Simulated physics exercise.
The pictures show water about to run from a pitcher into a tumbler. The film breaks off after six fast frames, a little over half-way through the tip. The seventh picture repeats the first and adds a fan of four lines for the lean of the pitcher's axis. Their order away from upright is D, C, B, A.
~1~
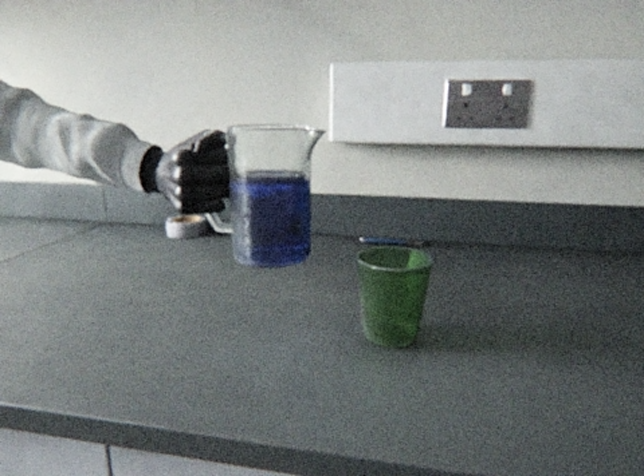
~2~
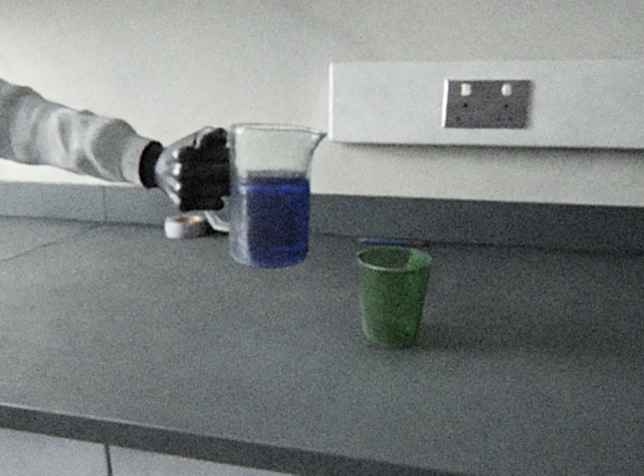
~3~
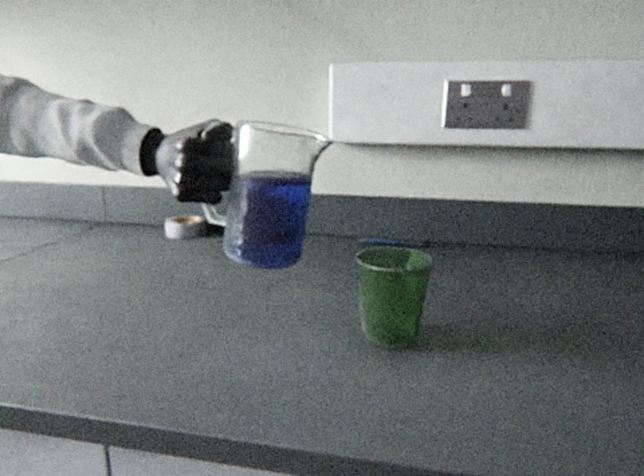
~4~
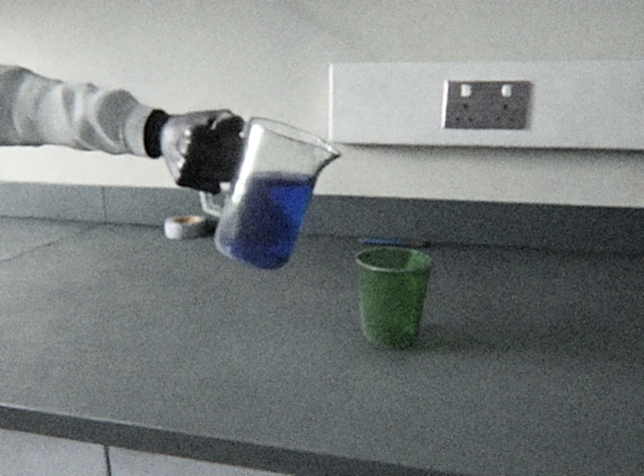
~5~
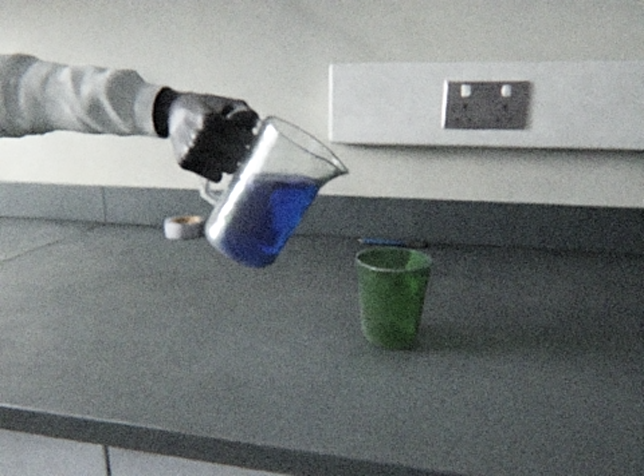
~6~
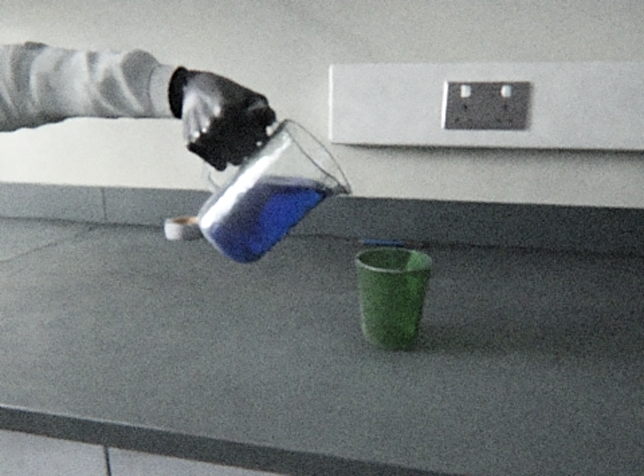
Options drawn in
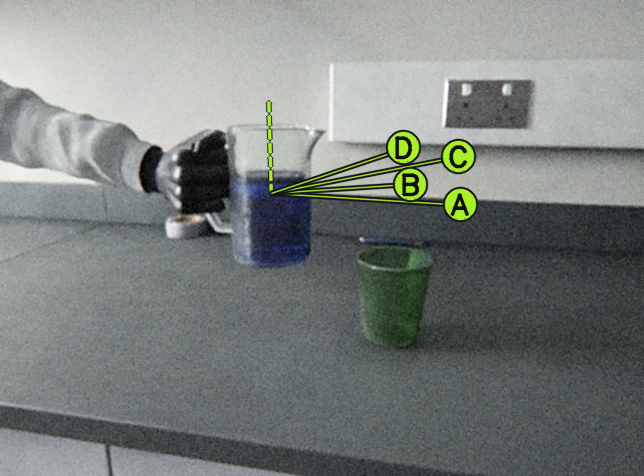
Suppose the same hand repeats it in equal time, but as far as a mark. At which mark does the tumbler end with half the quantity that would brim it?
Tilt D.
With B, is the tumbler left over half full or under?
Over.
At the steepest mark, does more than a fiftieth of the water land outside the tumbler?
Yes, it does.
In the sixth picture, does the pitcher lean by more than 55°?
No.
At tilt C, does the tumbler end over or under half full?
Over.
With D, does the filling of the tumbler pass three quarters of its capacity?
No, it does not.
In lime, A at (443, 204); B at (393, 185); C at (441, 160); D at (387, 154).
With A, the tumbler ends with about 73 % of what it can hold; 31 % of the water is spilt.
With B, the tumbler ends with about 84 % of what it can hold; 10 % of the water is spilt.
With C, the tumbler ends with about 75 % of what it can hold.
With D, the tumbler ends with about 49 % of what it can hold.
